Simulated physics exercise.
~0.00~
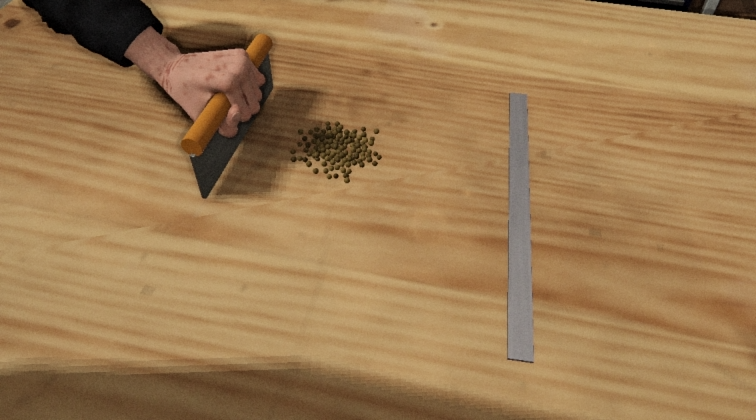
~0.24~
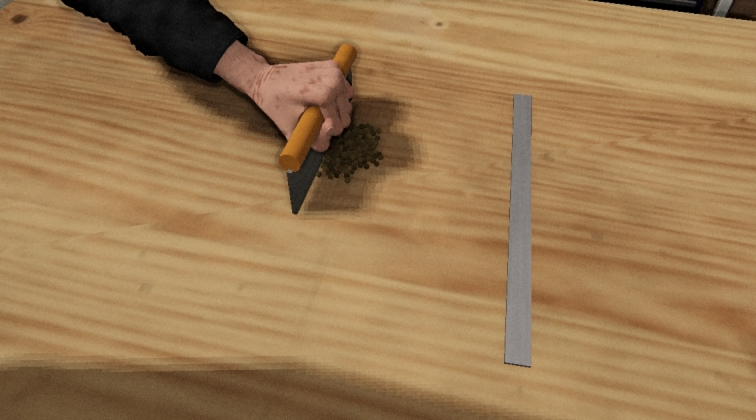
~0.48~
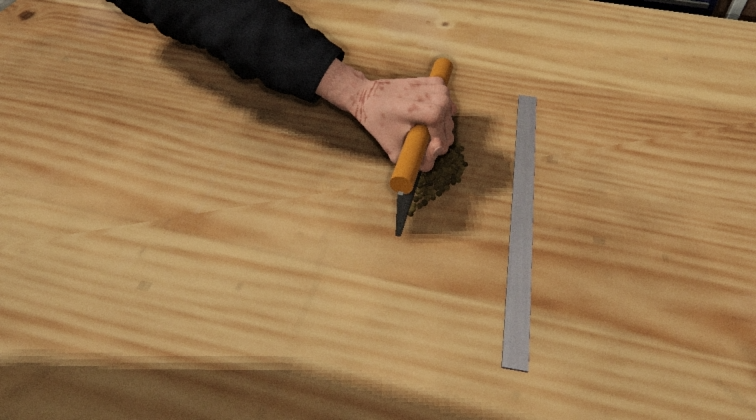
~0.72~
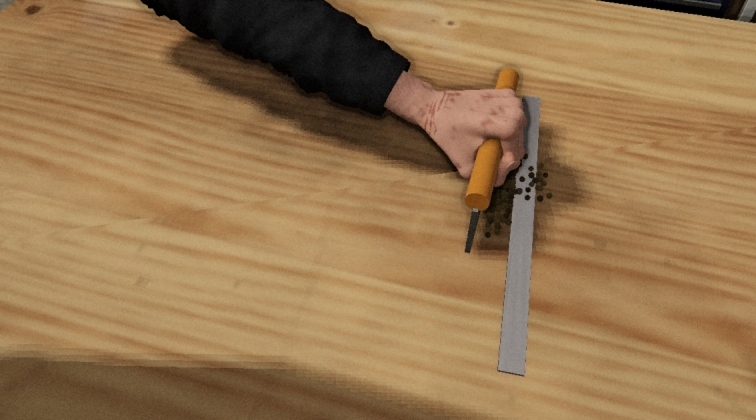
On a wooden table, a hand pushes lentils rightward with a scraper, some reaching a gray strip.
